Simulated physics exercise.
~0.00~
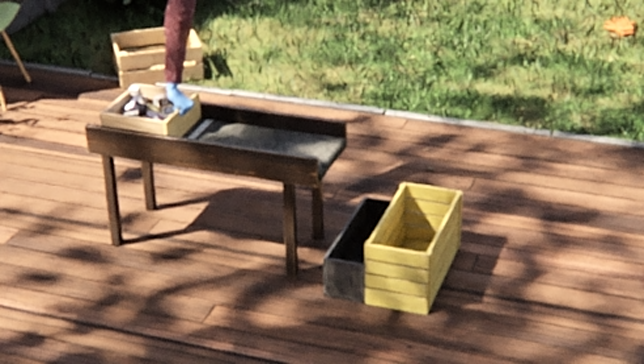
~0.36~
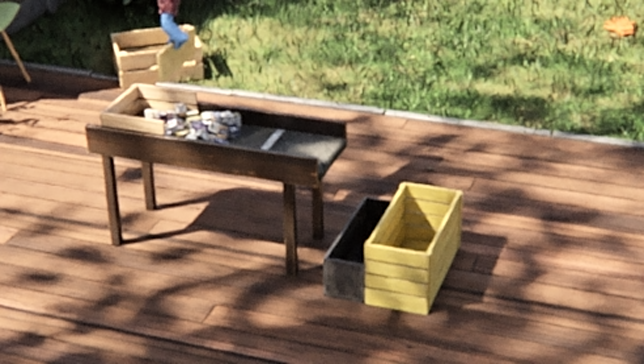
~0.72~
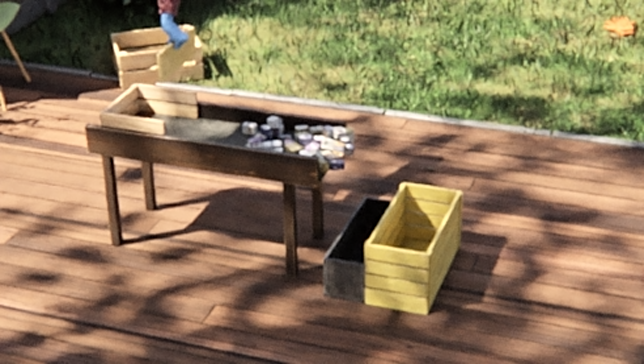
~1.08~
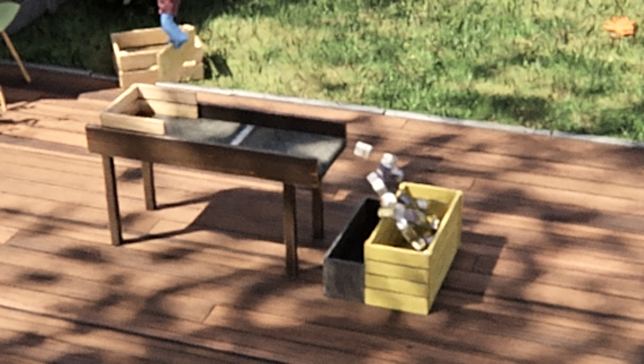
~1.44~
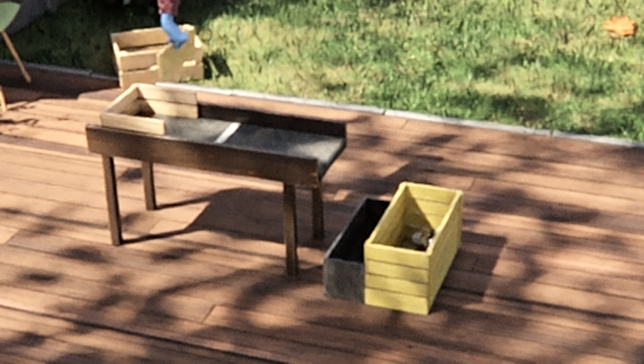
The clip opens on a sunlit wooden deck beside grass, where a dark table-like belt holds a wooden pen of small cartons, with a black bin and a yellow tub below its right end. A blue-gloved hand at the pen lifts away, and the cartons spill out onto the belt in a loose cluster. They ride to the right and begin tipping off the far end. The cartons then fly past the black bin and tumble down into the yellow tub. At the end, the belt and pen are empty, and the cartons rest inside the tub.
